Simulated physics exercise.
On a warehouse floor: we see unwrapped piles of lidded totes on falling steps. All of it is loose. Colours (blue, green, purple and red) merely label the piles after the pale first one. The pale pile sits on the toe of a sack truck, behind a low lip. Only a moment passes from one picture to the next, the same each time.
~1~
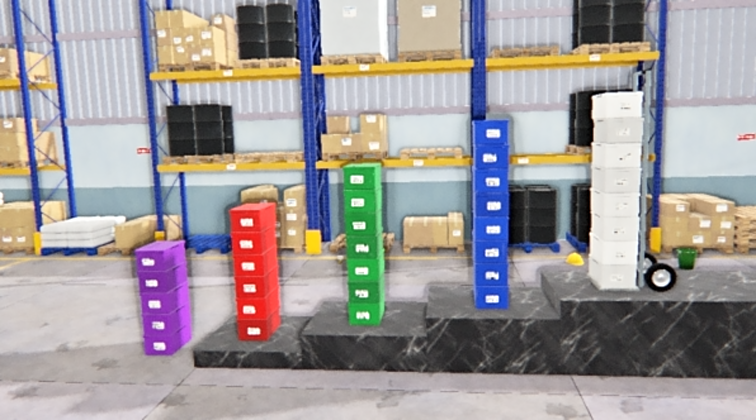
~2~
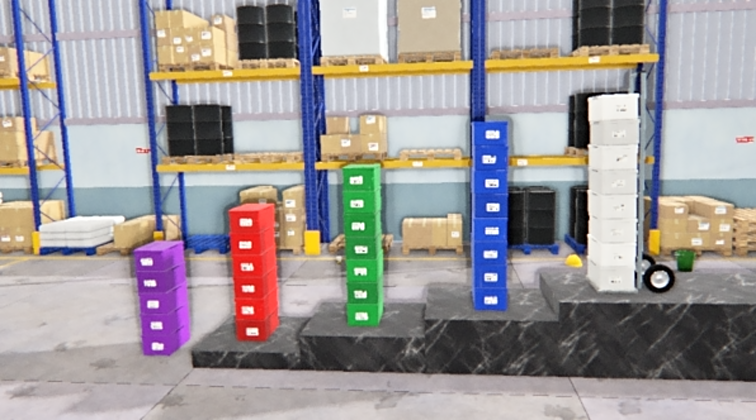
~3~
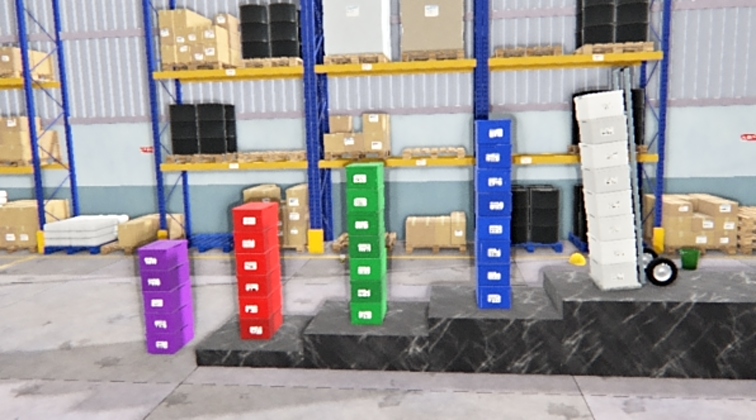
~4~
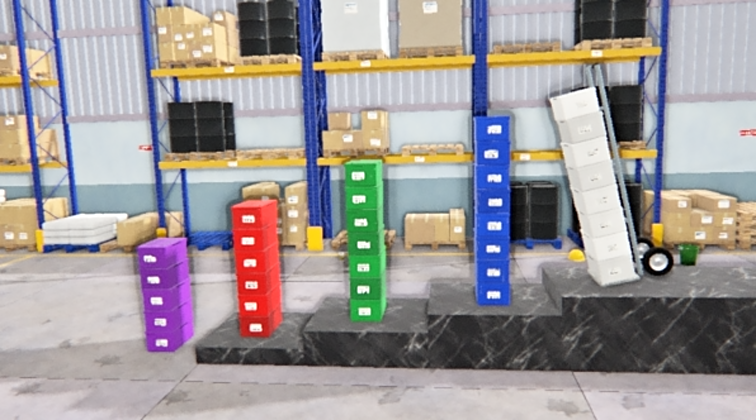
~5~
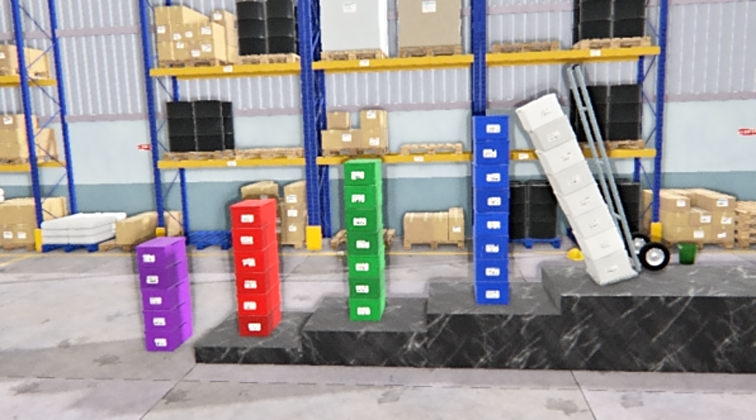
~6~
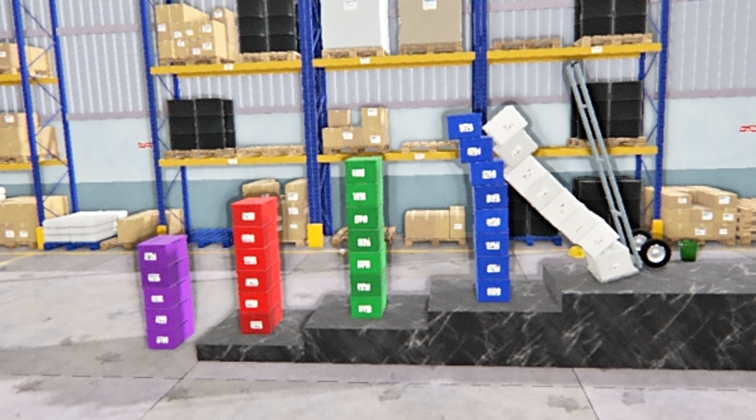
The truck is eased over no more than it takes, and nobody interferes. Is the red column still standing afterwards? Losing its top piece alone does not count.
The red pile collapses.
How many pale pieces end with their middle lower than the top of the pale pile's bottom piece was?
The count is 8.
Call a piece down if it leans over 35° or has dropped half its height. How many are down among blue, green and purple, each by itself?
By colour: Blue 7, green 6, purple 3.
Shortly afterwards, 7 of the pale pile down; none of the 6 red totes down (7 of 26 in all colours); top red tote unmoved; top blue tote tilted clearly, about its own height lower.
Next, 7 of the pale pile down; 1 of the 6 red totes down (14 of 26 in all colours); top red tote tilted well over, half its height lower; top blue tote tilted steeply, some four heights lower.
In the end, 7 of the pale pile down; 5 of the 6 red totes down (21 of 26 in all colours); top red tote some two heights lower; top purple tote on its side. From the last view, middles, top red tote near (156, 250), top purple tote near (43, 330).
